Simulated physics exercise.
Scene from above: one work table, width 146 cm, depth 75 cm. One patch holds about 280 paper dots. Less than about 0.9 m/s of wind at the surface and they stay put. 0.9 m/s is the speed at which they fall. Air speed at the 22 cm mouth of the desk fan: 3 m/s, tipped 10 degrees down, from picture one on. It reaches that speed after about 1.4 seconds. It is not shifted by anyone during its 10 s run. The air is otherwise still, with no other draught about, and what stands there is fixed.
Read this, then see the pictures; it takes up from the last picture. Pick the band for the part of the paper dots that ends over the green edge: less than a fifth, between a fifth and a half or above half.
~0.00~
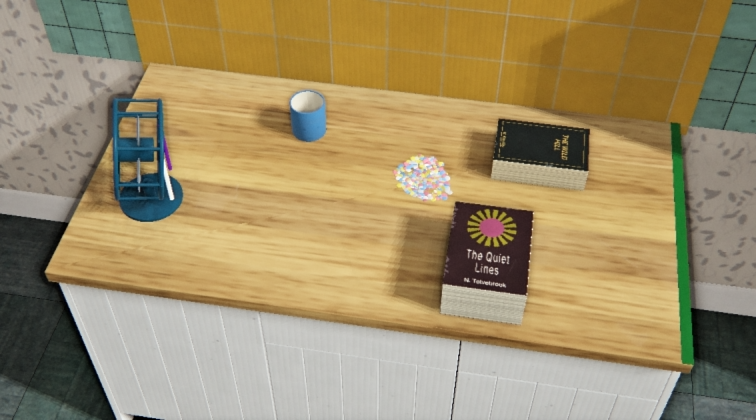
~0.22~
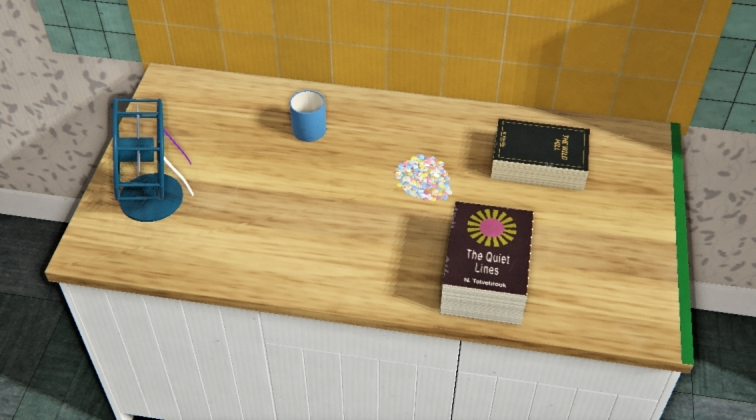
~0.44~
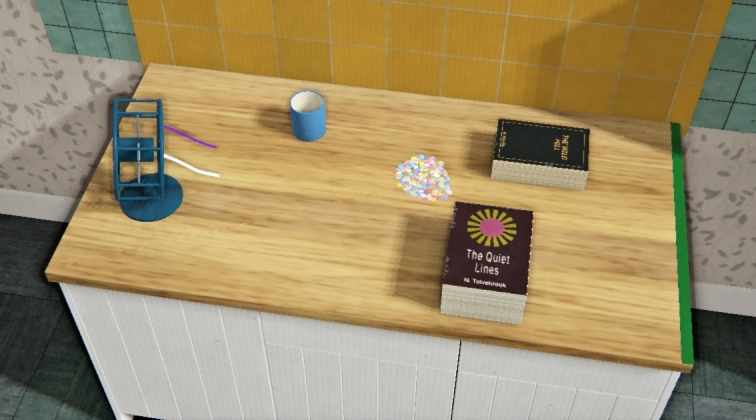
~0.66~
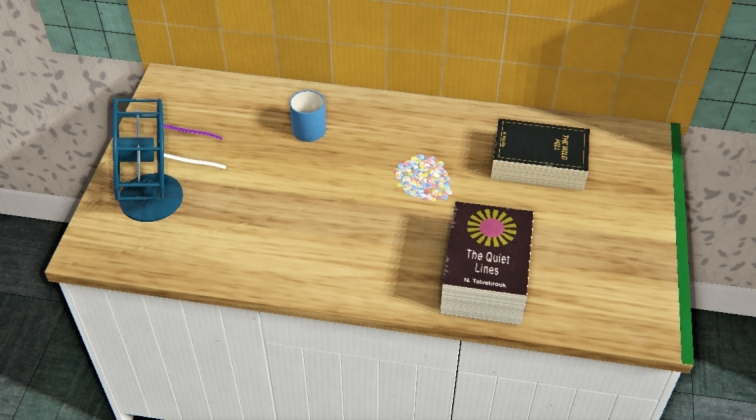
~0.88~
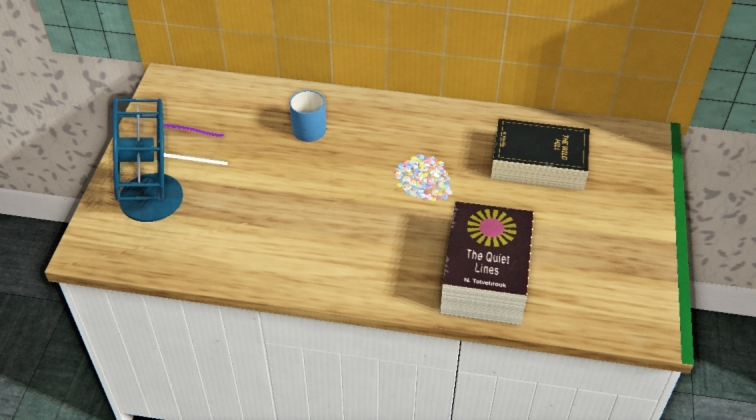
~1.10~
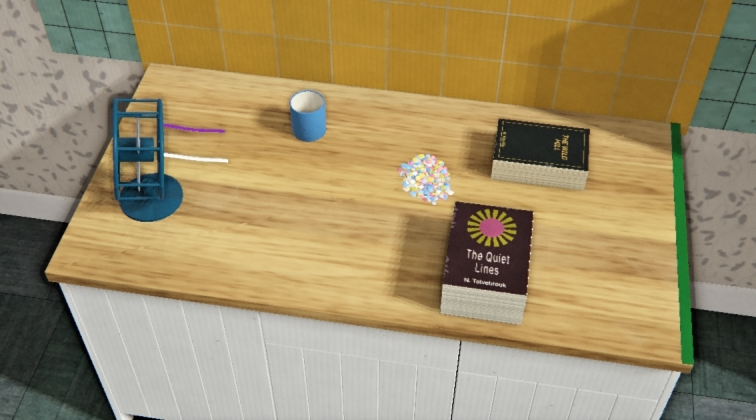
Above half.
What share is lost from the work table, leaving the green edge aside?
About 0 per cent of them.
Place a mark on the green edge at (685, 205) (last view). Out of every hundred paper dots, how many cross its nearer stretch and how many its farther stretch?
About 60 per cent over the nearer part and 40 per cent over the farther part.
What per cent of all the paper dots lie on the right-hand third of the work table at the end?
Near 10 %.
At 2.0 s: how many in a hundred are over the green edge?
70 per cent, roughly.
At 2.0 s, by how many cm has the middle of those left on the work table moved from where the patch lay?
The middle is some 30 cm from where it began.
After 2.0 s, 70 % are over the green edge; the middle of those still in play is near (619, 192); 4 % have settled or left.
After 3.2 s, 84 % are over the green edge; the middle of those still in play is near (549, 200); 89 % have settled or left.
After 5.5 s, 89 % are over the green edge; 96 % have settled or left.
After 10.0 s, at the end, 92 % are over the green edge.
